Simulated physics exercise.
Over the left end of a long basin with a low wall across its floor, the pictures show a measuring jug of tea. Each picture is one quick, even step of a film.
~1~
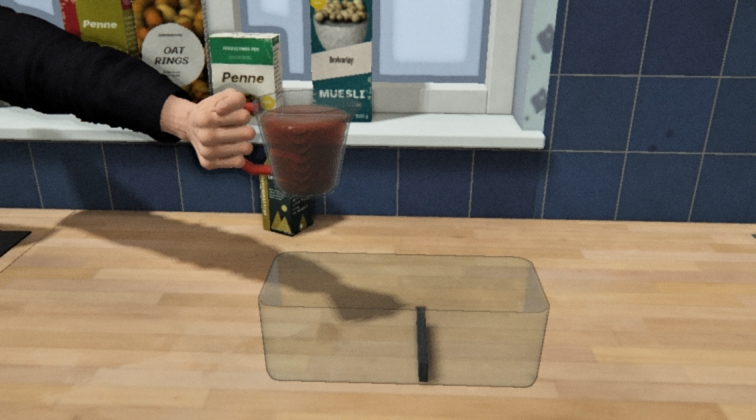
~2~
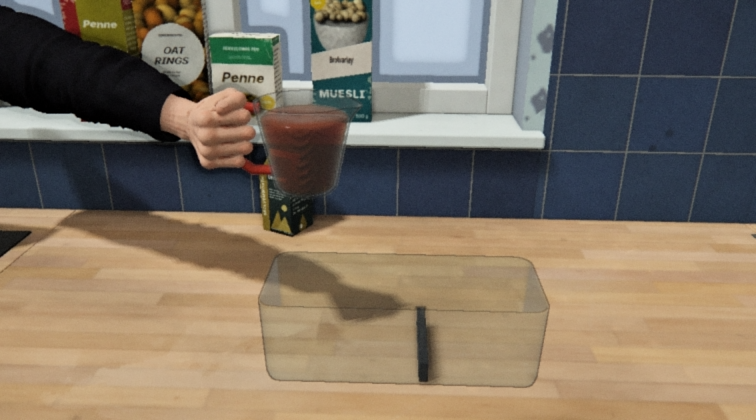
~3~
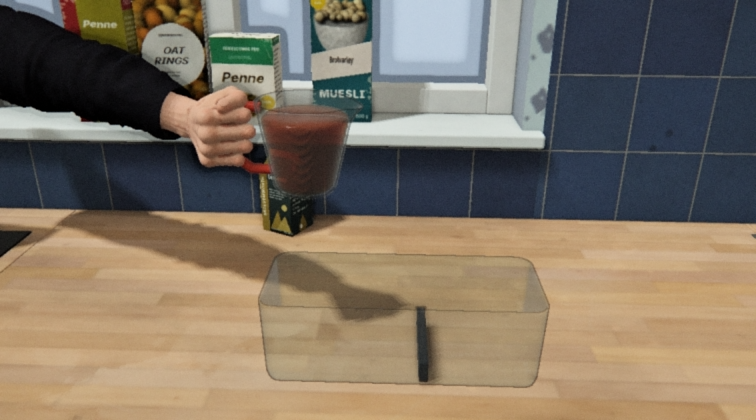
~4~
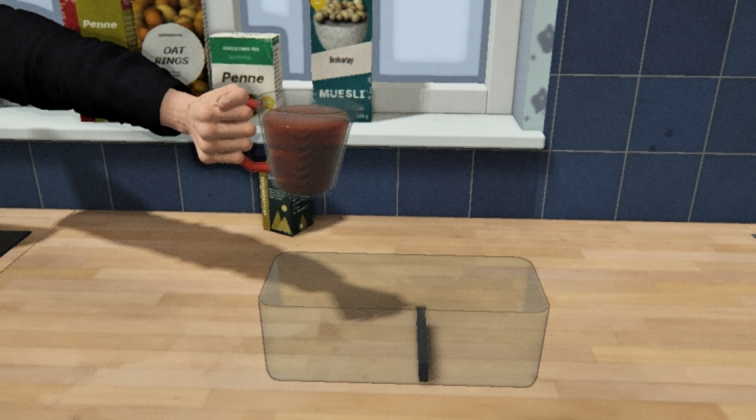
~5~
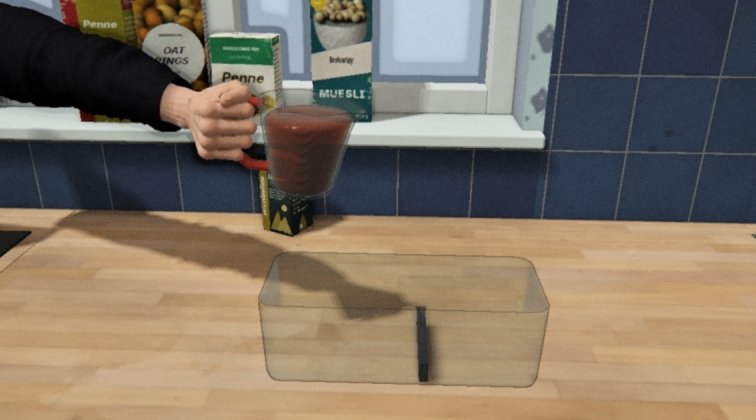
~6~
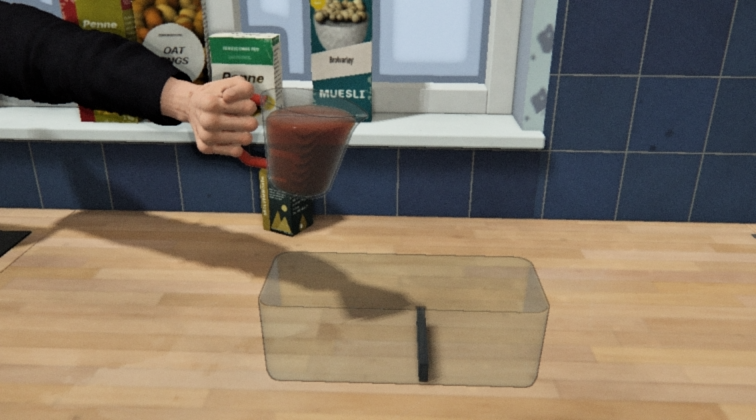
A hand holds a jug of reddish-brown tea above a clear basin and tilts it slightly right.
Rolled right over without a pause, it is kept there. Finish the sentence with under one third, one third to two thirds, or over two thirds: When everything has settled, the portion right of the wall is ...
When everything has settled, the portion right of the wall is one third to two thirds.
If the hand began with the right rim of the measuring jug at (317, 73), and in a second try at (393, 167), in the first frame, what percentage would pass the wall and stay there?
In order, roughly 10 percent and 70 percent.
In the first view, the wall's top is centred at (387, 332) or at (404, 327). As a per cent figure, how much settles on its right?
Result: 90 % first, 80 % second.
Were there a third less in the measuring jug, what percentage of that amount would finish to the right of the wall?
30 in a hundred.
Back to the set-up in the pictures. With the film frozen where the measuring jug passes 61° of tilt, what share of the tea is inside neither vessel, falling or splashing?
20 %.
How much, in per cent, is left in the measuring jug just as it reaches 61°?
70 per cent, approximately.
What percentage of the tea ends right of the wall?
Close to 55 in a hundred.
A moment on, the measuring jug is tipped part way and 72 per cent is still to pour, 2 is left of the wall and 4 right of it.
Next, the measuring jug is tipped on its side and 14 per cent is still to pour, 17 is left of the wall and 48 right of it.
Then the measuring jug is tipped right over and 0 per cent is still to pour, 41 is left of the wall and 57 right of it.
Later the measuring jug is tipped right over and 0 per cent is still to pour, 42 is left of the wall and 56 right of it.
In the end 42 per cent lies left of the wall, 56 right of it and 2 outside.
